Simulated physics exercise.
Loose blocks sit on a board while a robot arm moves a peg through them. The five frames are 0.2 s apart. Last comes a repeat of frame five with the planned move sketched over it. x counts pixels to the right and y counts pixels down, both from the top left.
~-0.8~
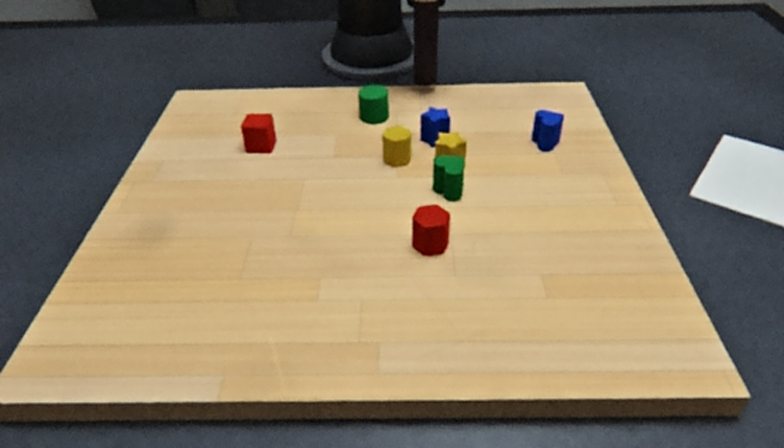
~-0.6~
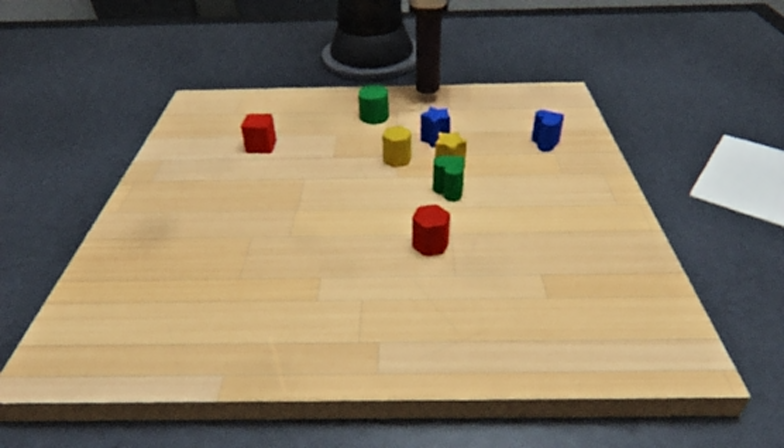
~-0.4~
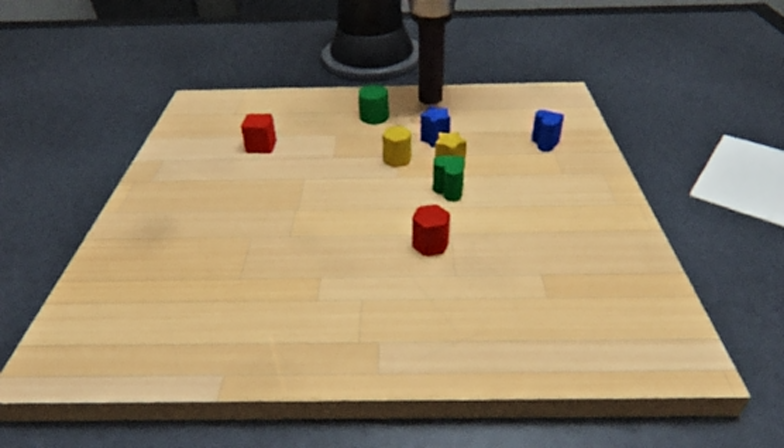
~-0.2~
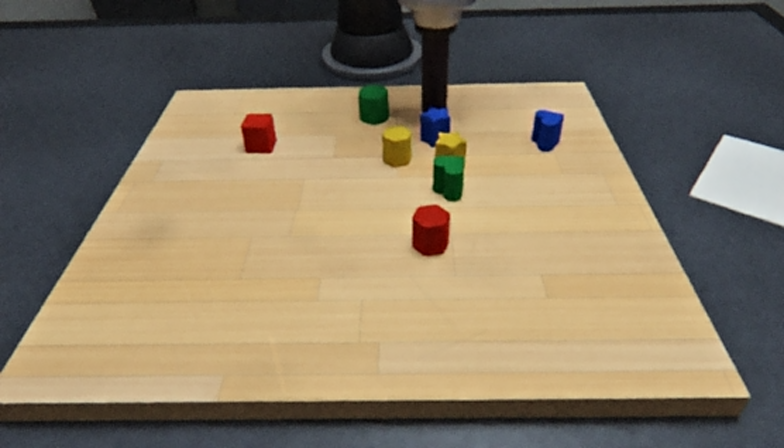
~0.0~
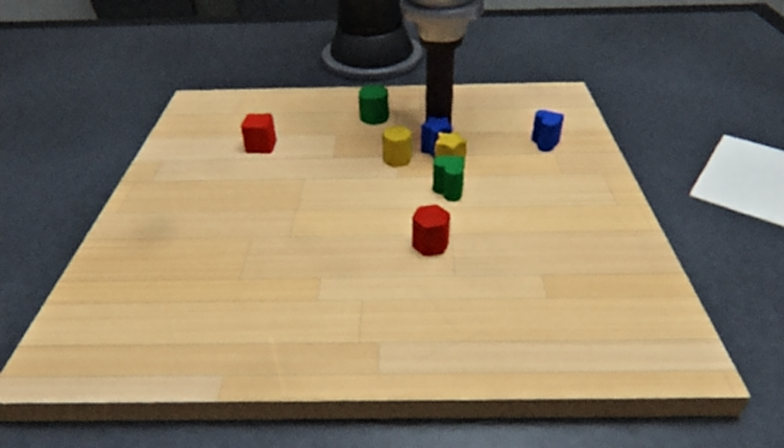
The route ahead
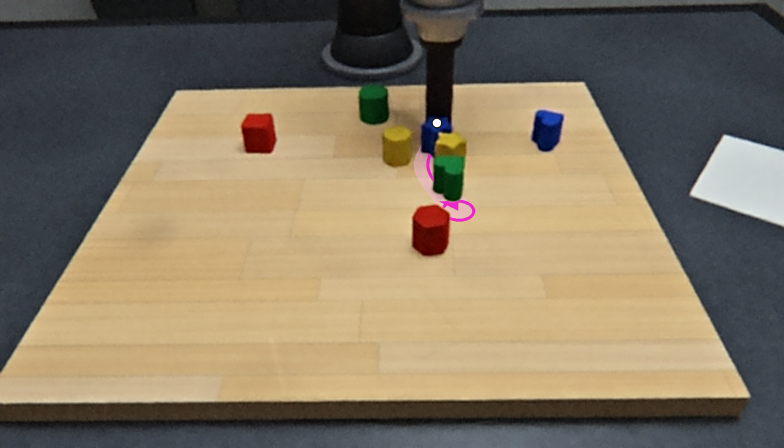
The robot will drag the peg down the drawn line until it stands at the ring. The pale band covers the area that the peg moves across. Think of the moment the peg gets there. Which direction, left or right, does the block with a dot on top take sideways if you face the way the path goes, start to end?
Answer: Rightward.
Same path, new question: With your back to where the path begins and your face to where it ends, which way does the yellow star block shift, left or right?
The yellow star block goes left.
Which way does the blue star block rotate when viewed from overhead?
I'd predict that, seen from above, the blue star block rotates clockwise.
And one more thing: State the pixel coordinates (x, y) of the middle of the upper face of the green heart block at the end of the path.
It comes to (488, 192).
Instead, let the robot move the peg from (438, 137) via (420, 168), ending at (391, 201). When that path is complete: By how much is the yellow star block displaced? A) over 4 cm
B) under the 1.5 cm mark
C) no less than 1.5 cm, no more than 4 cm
I'll go with C - no less than 1.5 cm, no more than 4 cm.
The line goes from (438, 137) by way of (429, 159) and (437, 184) to (458, 210); the dot is on the blue star block.
What follows on the original path. One third of the way, peg at (429, 149); blue star block at (426, 146); yellow star block at (454, 150), turned 75° anticlockwise; green heart block at (454, 167), turned 15° clockwise.
Two thirds of the way, peg at (437, 174); blue star block at (423, 170), turned 25° clockwise; yellow star block at (466, 158); green heart block at (460, 175).
At the end, peg at (459, 200); yellow hexagon unmoved; blue star block at (423, 177), turned 70° clockwise; yellow star block at (473, 161), turned 190° anticlockwise; green heart block at (488, 192), turned 45° anticlockwise.
